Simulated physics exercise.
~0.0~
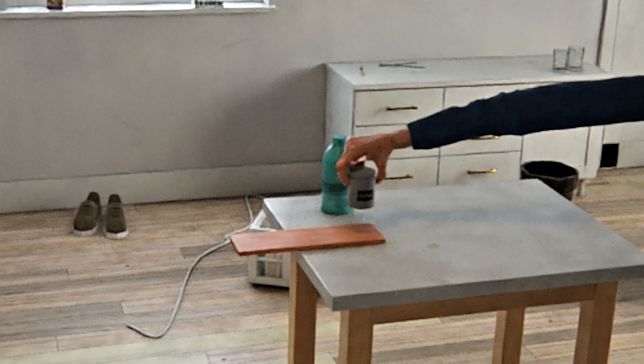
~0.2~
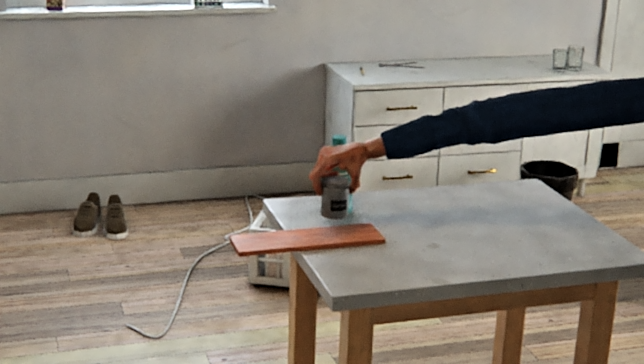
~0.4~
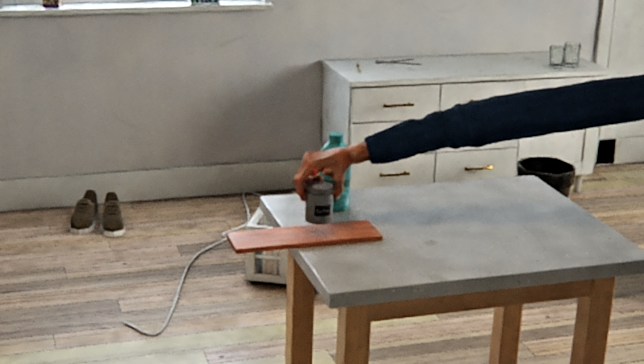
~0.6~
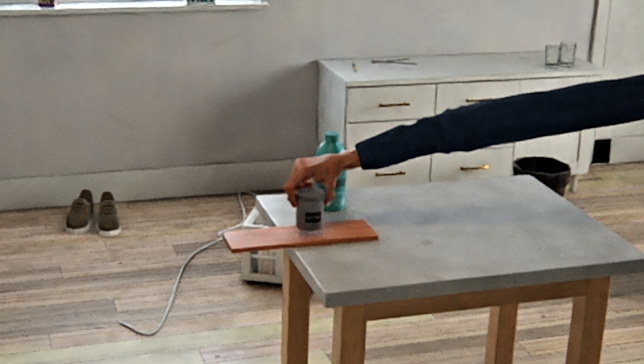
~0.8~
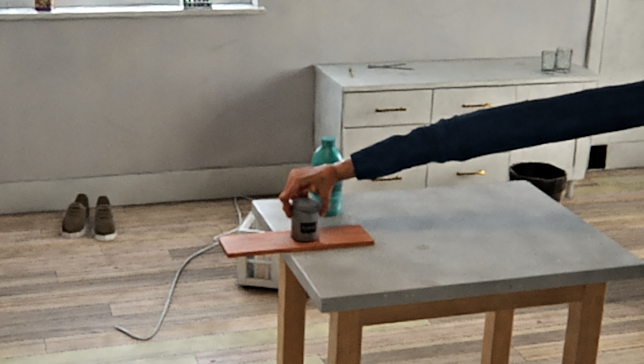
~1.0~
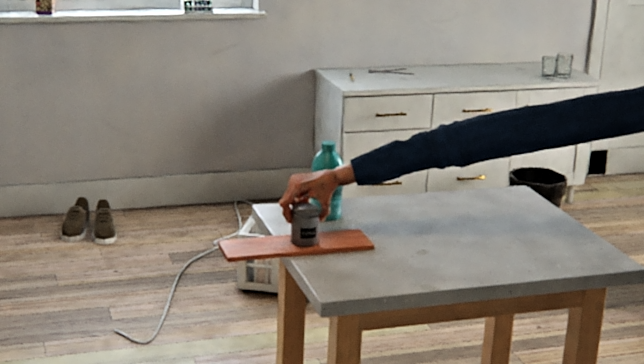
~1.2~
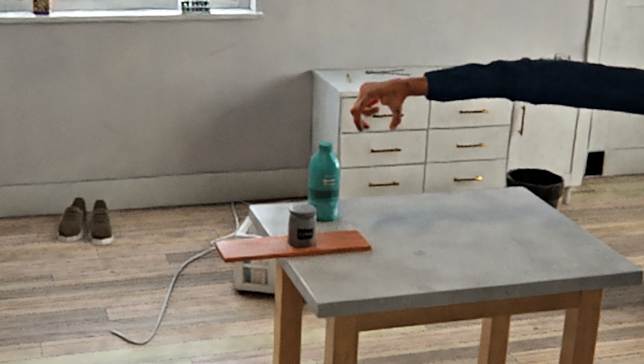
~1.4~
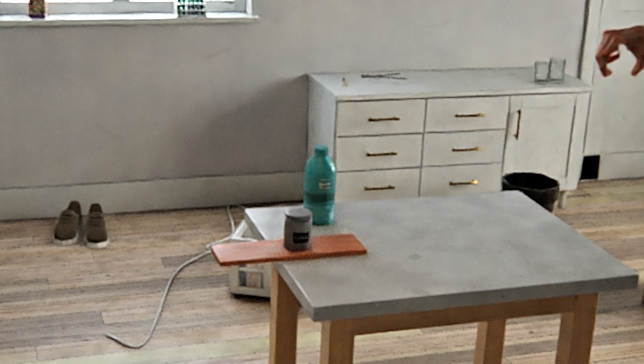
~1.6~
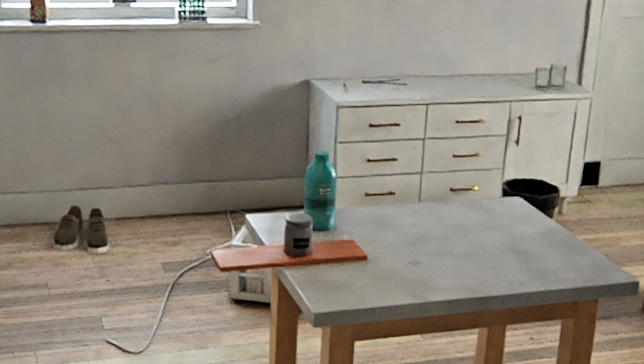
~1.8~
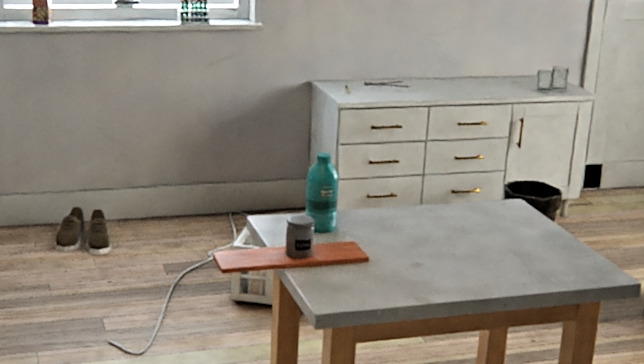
An orange plank juts past the left edge of a grey-topped table with wooden legs, seen from slightly above by a gently swaying camera in a room with a plank floor. A turquoise bottle stands behind it, with white drawers, a dark bin, a pair of shoes and a pale boxy object with a cord beyond. A dark-sleeved arm reaches in from the right, carries a small grey jar leftward past the bottle and lowers it upright onto the plank. The hand lets go and withdraws to the right. The plank stays put, with jar and bottle still standing.
